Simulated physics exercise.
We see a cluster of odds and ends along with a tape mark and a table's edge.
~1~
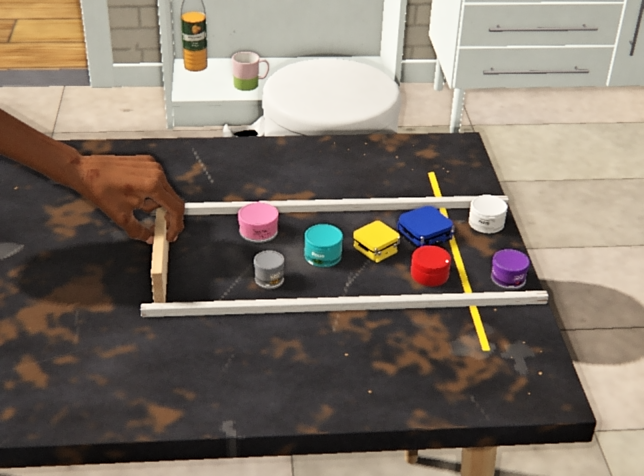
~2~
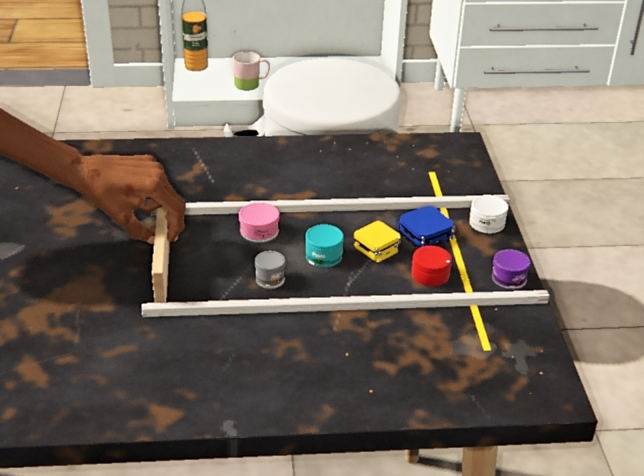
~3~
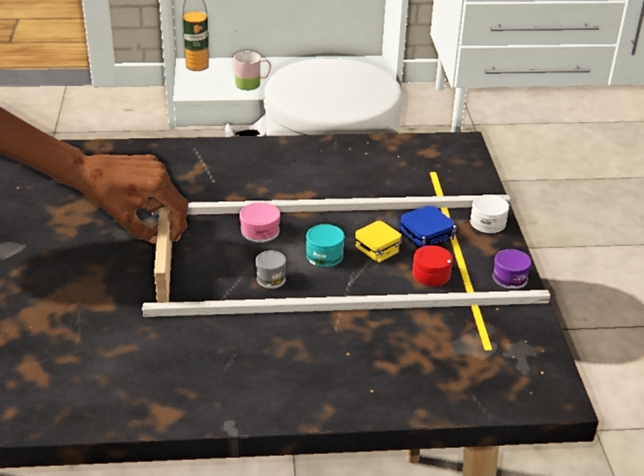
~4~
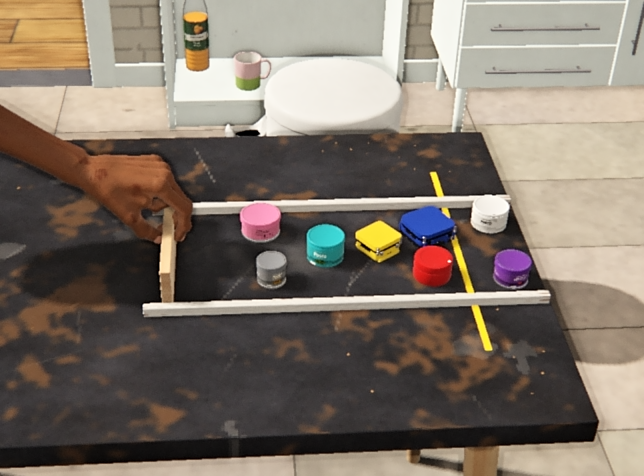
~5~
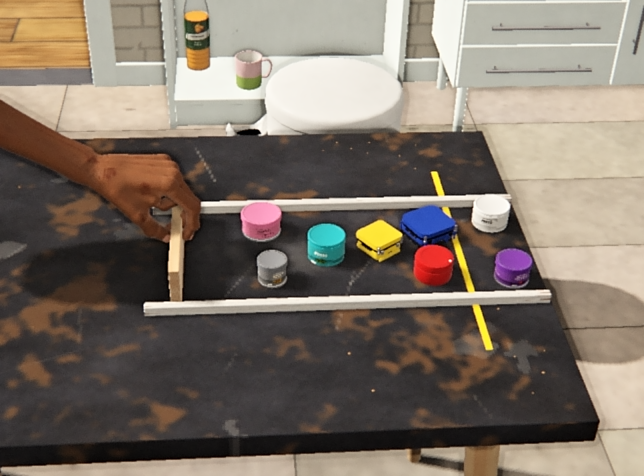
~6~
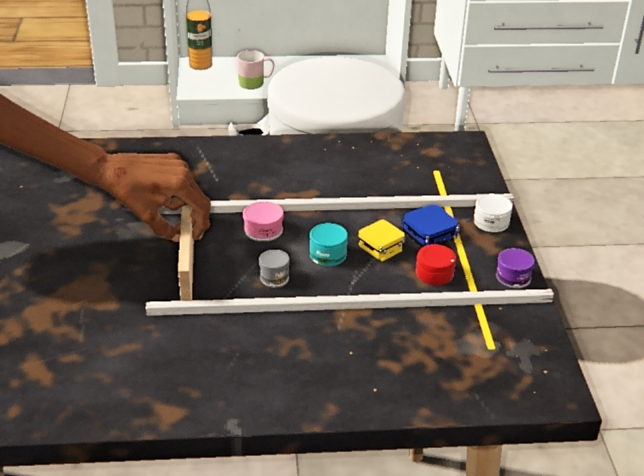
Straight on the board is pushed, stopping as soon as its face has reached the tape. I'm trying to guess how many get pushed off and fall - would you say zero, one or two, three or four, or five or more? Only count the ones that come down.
I would say one or two.
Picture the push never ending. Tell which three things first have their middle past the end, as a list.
Earliest first - the white tub, the purple pot, the blue case.
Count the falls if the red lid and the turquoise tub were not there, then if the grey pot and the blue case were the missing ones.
You'd count 0 the first time and 0 the second time.
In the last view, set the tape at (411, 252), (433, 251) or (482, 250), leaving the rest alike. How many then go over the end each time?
The counts would be 0, 1 and 3.
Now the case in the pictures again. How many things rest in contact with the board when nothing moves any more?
Number: 3.
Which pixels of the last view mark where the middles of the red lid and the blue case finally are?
Near (516, 264) and (519, 215).
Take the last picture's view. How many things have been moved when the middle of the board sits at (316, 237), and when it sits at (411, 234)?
Tally: 3; 7.
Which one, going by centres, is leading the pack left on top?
Answer: The blue case.
A little later, none off yet; purple pot at rest near (515, 268); white tub at rest near (493, 213); blue case at rest near (430, 227).
Next, none off yet; purple pot at rest near (515, 268); white tub shifted about its own width near (520, 206); blue case shifted about its own width near (482, 216).
When it is over, the number that fall off is one or two; down, white tub and purple pot.
